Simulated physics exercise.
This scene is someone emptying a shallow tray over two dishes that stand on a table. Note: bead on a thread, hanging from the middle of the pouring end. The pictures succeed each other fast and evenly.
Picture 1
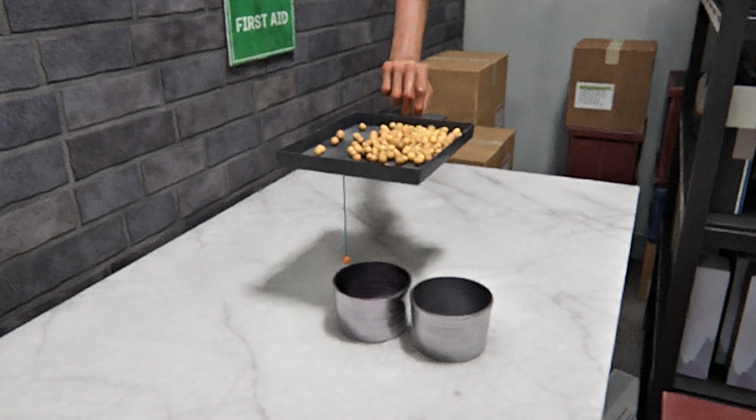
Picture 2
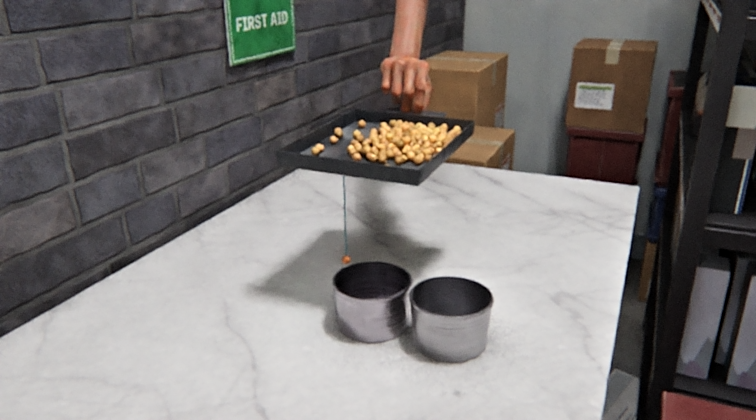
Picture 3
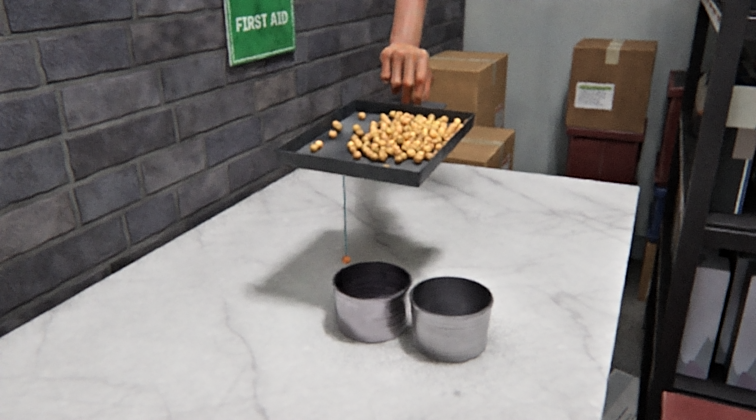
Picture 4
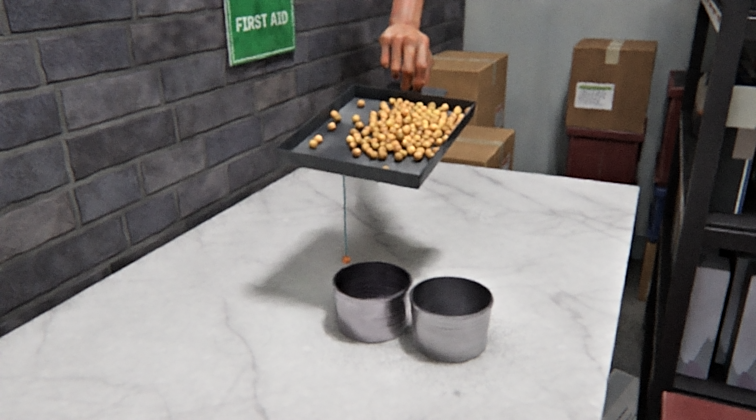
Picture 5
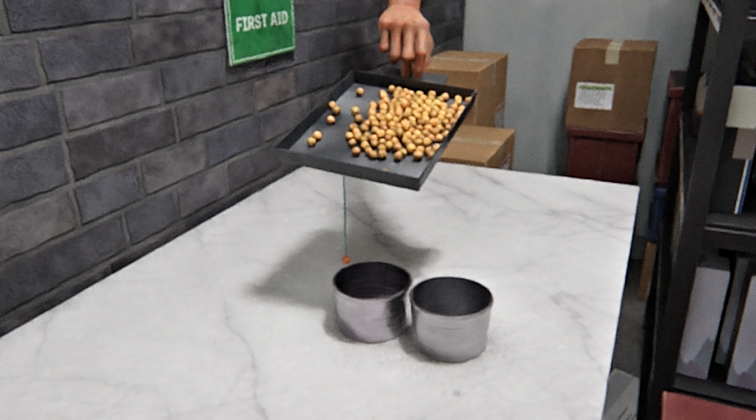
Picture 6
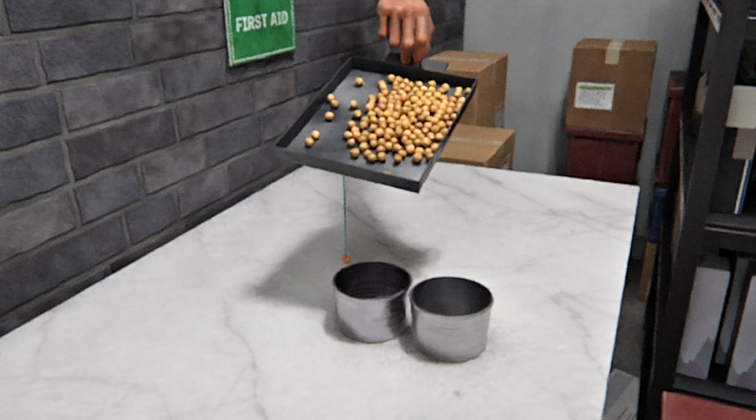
On a marble table beside a dark brick wall, a hand held a shallow tray of small round beads above two metal dishes, then gradually raised its far side, and the beads began shifting.
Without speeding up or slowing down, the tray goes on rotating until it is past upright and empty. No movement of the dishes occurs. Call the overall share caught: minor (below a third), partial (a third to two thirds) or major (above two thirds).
Partial - a third to two thirds.
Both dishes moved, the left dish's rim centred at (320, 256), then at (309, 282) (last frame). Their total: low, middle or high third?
First attempt: Below one third; second attempt: More than two thirds.
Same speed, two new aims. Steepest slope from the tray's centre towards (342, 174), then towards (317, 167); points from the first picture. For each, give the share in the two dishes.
10 %, give or take, and then 0 %.
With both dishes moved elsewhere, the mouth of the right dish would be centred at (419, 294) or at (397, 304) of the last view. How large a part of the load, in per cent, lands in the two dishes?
Roughly 60% the first time and 90% the second time.
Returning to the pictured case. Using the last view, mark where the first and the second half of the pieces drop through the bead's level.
Early-half point (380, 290); late-half point (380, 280).
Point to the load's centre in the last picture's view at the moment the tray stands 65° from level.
Look around (385, 154) in the last picture.
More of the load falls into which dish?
Answer: The leftmost one.
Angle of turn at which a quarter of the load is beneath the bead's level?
The tilt is near 105° by then.
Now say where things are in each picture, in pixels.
In the first frame, corners of the pouring end at (278, 151) and (418, 169), level; middle of the load at (403, 142), round wooden beads; left dish at (356, 316); right dish at (438, 335); bead on its thread at (346, 260).
In the second frame, corners of the pouring end at (278, 150) and (418, 169), level; middle of the load at (403, 140).
In the third frame, corners of the pouring end at (277, 149) and (418, 171), tipped barely, lowest at the right corner; middle of the load at (405, 138).
In the fourth frame, corners of the pouring end at (277, 148) and (418, 174), tipped a little, lowest at the right corner; middle of the load at (405, 130), a stray few on the move.
In the fifth frame, corners of the pouring end at (276, 147) and (418, 177), tipped clearly, lowest at the right corner; middle of the load at (405, 124), a small part on the move.
In the sixth frame, corners of the pouring end at (275, 146) and (418, 180), tipped clearly, lowest at the right corner; middle of the load at (404, 120), nearly all on the move; left dish at (356, 316); right dish at (438, 335).
Soon, tray tipped steeply; nearly all on the tray; a stray few in the right dish; a stray few outside both; a small part in the air.
A while on, tray tipped past a quarter turn; about half on the tray; a stray few in the right dish; a small part in the left dish; a small part outside both; about a quarter in the air.
Towards the end, tray tipped past a quarter turn; a small part in the right dish; about a third in the left dish; about half outside both.
Finally, tray tipped past a quarter turn; a small part in the right dish; about a third in the left dish; about half outside both.
